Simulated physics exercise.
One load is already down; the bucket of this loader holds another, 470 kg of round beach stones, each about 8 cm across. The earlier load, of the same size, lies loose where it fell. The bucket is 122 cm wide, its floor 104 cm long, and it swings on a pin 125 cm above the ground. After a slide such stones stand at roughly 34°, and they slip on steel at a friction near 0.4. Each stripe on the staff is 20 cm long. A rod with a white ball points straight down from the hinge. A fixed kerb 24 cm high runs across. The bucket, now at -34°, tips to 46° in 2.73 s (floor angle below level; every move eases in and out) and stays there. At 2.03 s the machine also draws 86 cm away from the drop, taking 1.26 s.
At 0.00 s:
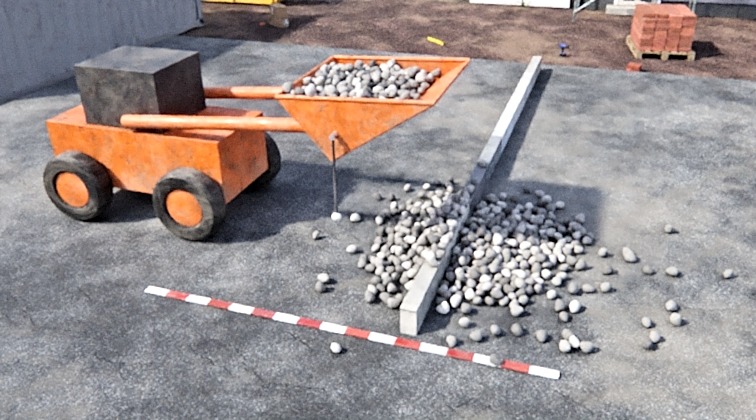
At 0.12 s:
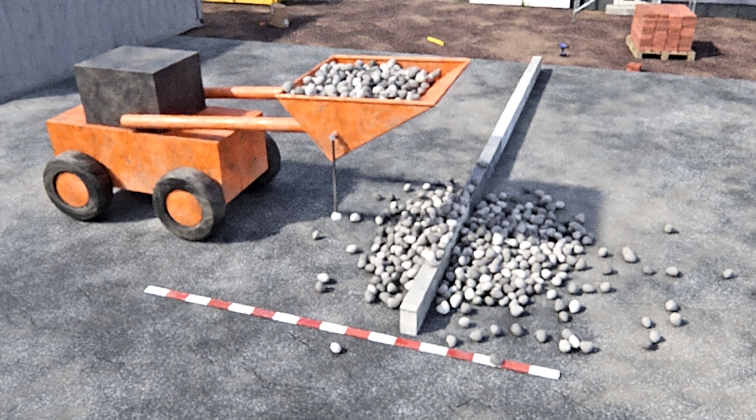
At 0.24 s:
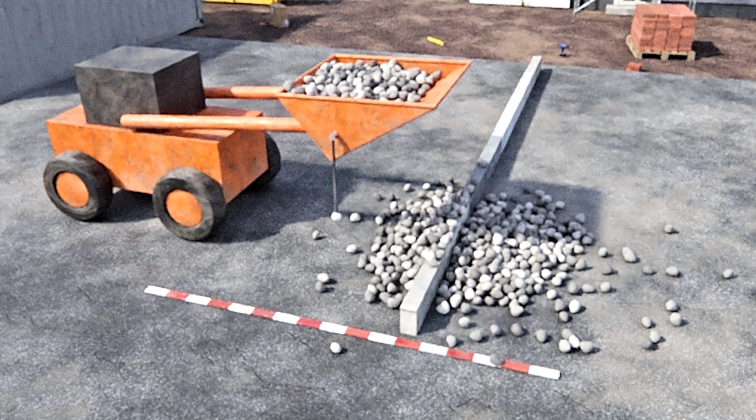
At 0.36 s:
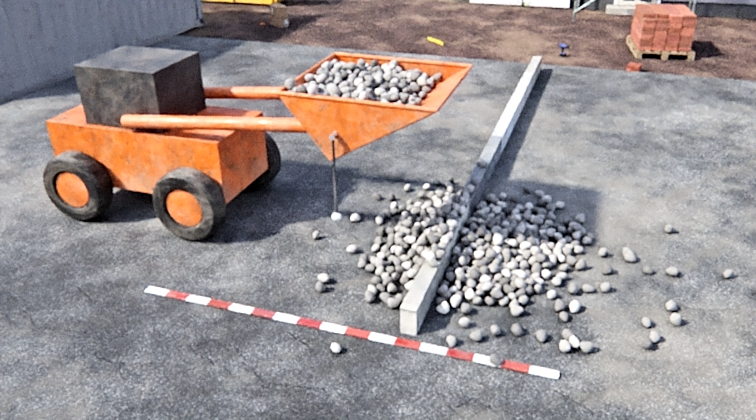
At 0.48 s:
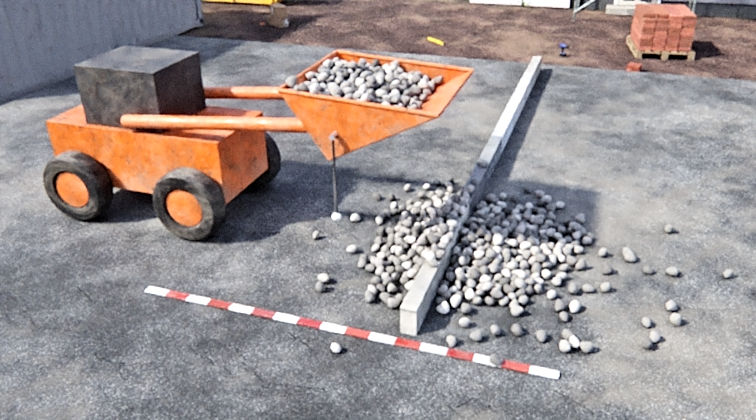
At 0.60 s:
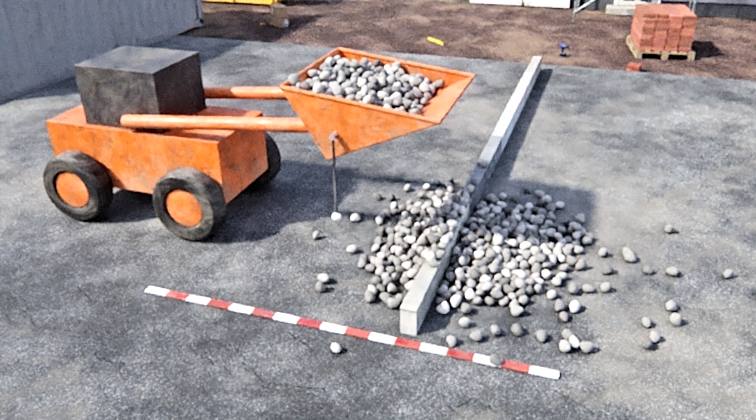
In the video, an orange wheeled loader holds a bucket of grey stones beside a loose pile lying across a pale kerb, and the bucket slowly tilts slightly down to the right while the machine's body stays still.
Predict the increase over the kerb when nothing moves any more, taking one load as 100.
Some 43 per cent is added.
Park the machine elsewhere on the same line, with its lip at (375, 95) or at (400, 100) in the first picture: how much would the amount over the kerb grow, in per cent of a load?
About 0 and 10 per cent.
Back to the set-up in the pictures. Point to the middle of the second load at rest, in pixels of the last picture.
Near (438, 231).
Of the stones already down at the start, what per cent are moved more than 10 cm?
About 15 per cent.
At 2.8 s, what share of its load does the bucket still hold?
It holds some 0 per cent.
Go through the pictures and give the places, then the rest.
In the first frame, the bucket is at -34°, its lip at (435, 104); the top of the load is at (379, 72). The earlier load is highest near (448, 220), 31 cm above ground level, 45 % on this side of the kerb, 55 % over the kerb.
In the second frame, the bucket is at -34°, its lip at (435, 104); the top of the load is at (379, 72); the stones move at 0.0 m/s on average.
In the third frame, the bucket is at -32°, its lip at (436, 107); the top of the load is at (364, 70); the stones move at 0.1 m/s on average.
In the fourth frame, lip at (437, 111), floor tilted -30°, highest stones at (348, 69); the stones move at 0.1 m/s on average.
In the fifth frame, the bucket is at -27°, its lip at (439, 116); the top of the load is at (338, 66); the stones move at 0.1 m/s on average.
In the sixth frame, lip at (440, 122), floor tilted -24°, highest stones at (339, 64); the stones move at 0.1 m/s on average.
After 2.0 s the floor is at 34°; in per cent of one load, 75 in the bucket, 60 on this side of the kerb, 65 over the kerb; the foremost stones are at (694, 300).
After 2.8 s the floor is at 46°; in per cent of one load, 0 in the bucket, 102 on this side of the kerb, 98 over the kerb; the foremost stones are at (694, 300).
After 3.7 s the floor is at 46°; in per cent of one load, 0 in the bucket, 102 on this side of the kerb, 98 over the kerb; the foremost stones are at (694, 291).
After 6.5 s the floor is at 46°; in per cent of one load, 0 in the bucket, 102 on this side of the kerb, 98 over the kerb; the foremost stones are at (694, 291). Net gain over the kerb, 43.
